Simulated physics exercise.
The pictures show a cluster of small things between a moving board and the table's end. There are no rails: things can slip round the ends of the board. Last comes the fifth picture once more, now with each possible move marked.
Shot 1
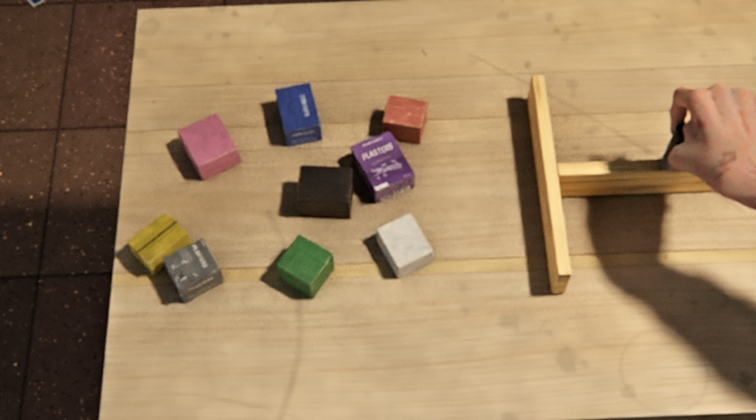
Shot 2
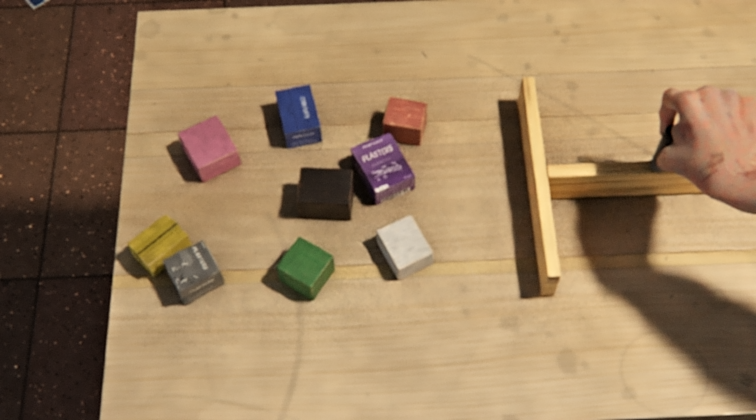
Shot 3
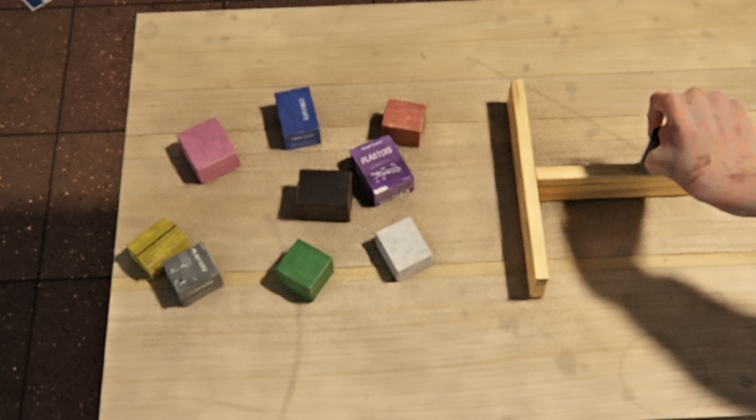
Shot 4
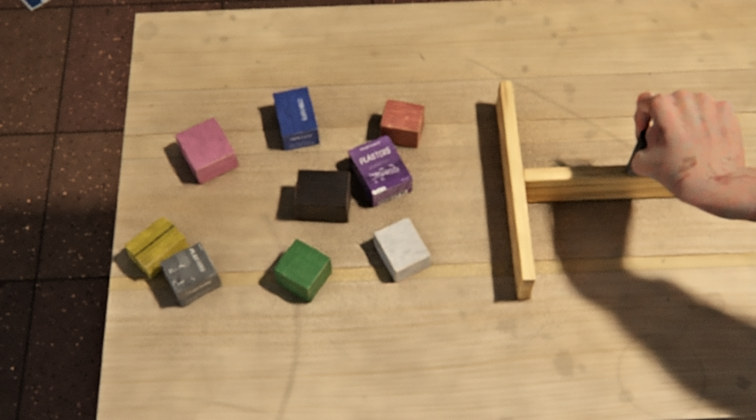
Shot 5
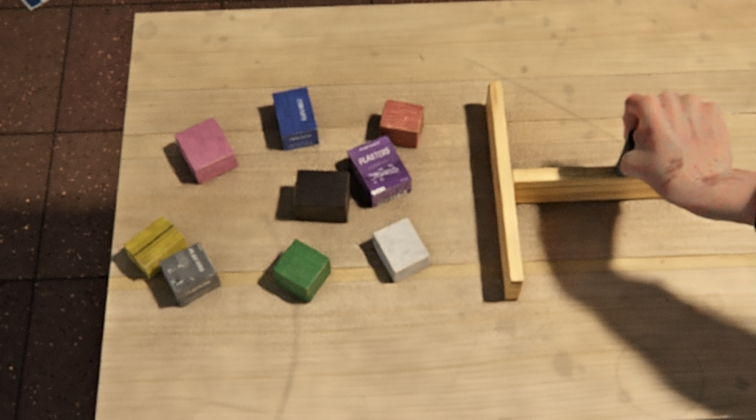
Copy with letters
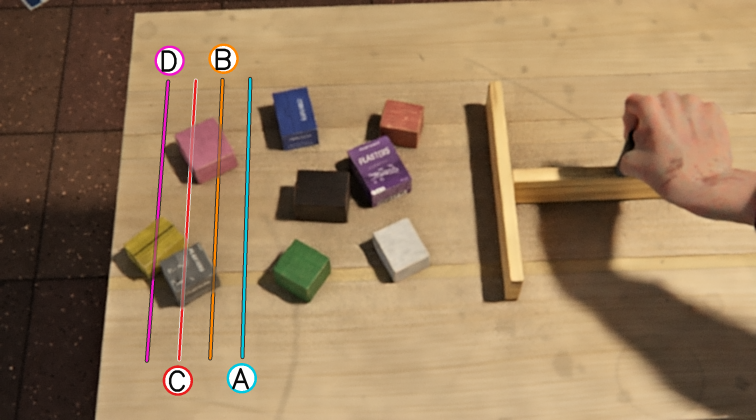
A wooden board, held by a hand, slides slowly left toward a cluster of colourful blocks.
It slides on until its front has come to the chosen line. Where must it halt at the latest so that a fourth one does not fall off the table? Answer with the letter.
At C, and not beyond.
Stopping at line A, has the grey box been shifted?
By then, yes.
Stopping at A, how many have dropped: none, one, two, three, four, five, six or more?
In all, none.
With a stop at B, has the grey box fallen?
No.
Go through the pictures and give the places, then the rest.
The first picture shows grey box (194, 270); white block (404, 246); yellow box (160, 244).
The second picture shows board (541, 171); pink block (210, 149).
The third picture shows board (529, 173); green block (305, 270).
The fourth picture shows board (517, 175); purple box (380, 171).
The fifth picture shows board (506, 175); grey box (190, 274); white block (401, 250); yellow box (157, 248).
On the marked copy, A at (247, 208); B at (217, 209); C at (188, 210); D at (158, 211).
Taking C. A third of the way, board (391, 180); red block (362, 126); white block (367, 248).
Two thirds of the way, board (275, 184); grey box (171, 285); pink block (180, 158).
When it is over, board (186, 187); yellow box over the edge; pink block (117, 170); one fallen.
As for the rest, A is within the limit but short; B is within the limit but short; D drops five.
